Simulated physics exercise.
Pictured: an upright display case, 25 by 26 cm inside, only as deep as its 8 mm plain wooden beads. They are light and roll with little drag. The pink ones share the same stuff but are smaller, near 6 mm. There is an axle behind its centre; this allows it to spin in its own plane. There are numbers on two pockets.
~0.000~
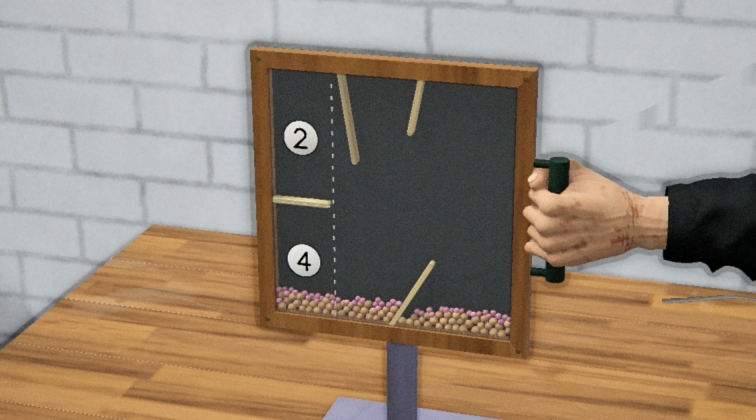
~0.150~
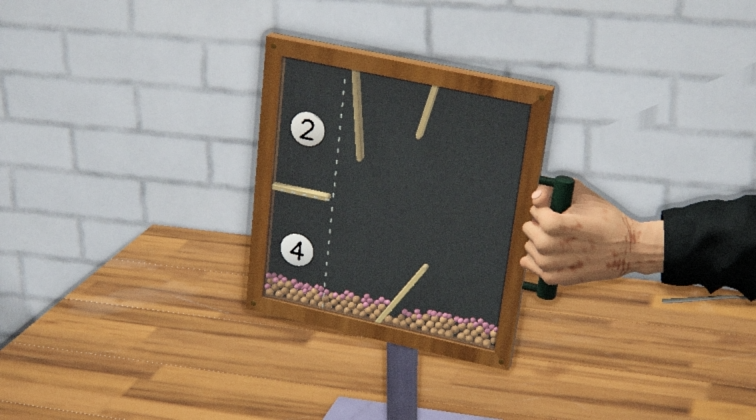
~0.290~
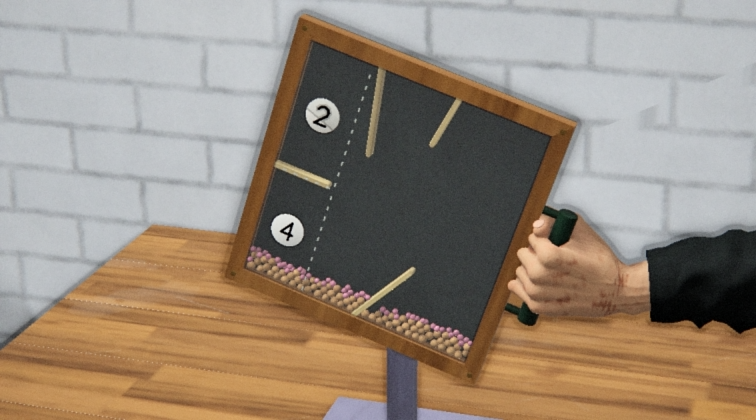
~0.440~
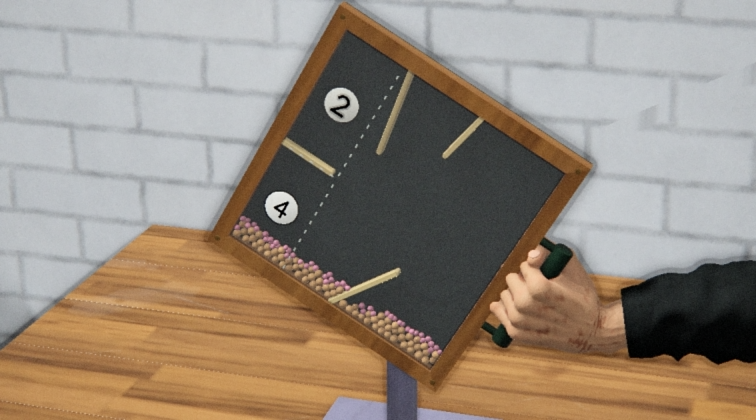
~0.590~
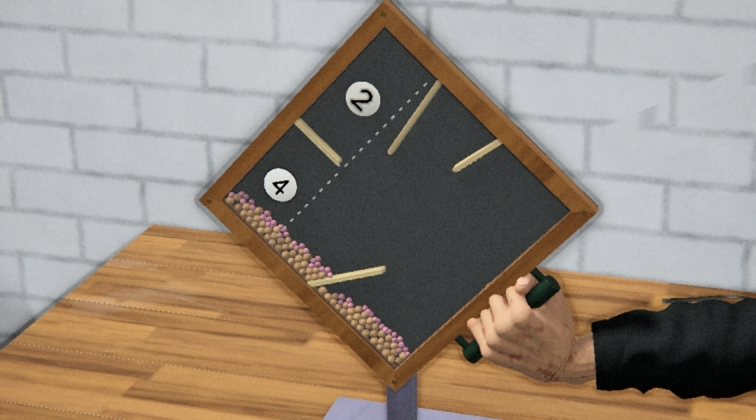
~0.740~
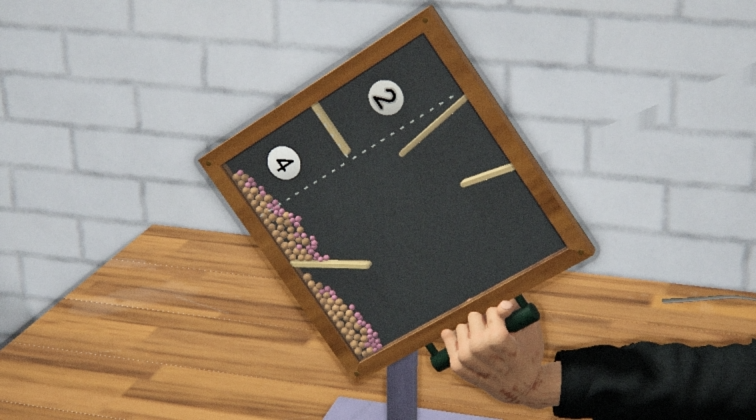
A square, wooden-framed display case with a dark back stands upright on a wooden table before a white brick wall, seen from the front in a still view. Pale slats jut inside, small tan and pink beads line its lower edge, and two numbered white discs sit at left by a dotted line. A dark-sleeved hand gripping the green handle at right swings it down and leftward, turning the case steadily clockwise, while the beads shift and bunch along the slanting side.
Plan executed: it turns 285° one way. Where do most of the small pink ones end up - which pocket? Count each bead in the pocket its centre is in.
The pocket marked 2.
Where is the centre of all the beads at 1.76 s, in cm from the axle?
Some 5 cm left and 11 cm below.
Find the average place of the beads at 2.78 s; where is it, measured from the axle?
Offset: Approx. 13 cm left, 2 cm below.
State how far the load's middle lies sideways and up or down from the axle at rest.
About 3 cm left and 9 cm below.
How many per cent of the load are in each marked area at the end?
Pocket 2 50, pocket 4 30.
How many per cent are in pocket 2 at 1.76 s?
Close to 0 per cent of the load.
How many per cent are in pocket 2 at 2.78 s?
It works out at roughly 0 %.
After 1.76 s, it stands 137° clockwise; the beads' middle is 5 cm left of and 11 cm below the centre; nothing in the marked areas; small ones, nothing in the marked areas.
After 2.78 s, it has come round 220° clockwise; the beads' middle is 13 cm left of and 2 cm below the centre; nothing in the marked areas; small ones, nothing in the marked areas.
After 3.66 s, it has come round 285° clockwise; the beads' middle is 5 cm left of and 4 cm below the centre; no. 2, 35 %, no. 4, 10 %; small ones, no. 2, 30 %, no. 4, 10 %.
All still by 4.8 s, it has come round 285° clockwise; no. 2, 50 %, no. 4, 30 %, elsewhere 20 %; small ones, no. 2, 45 %, no. 4, 25 %.
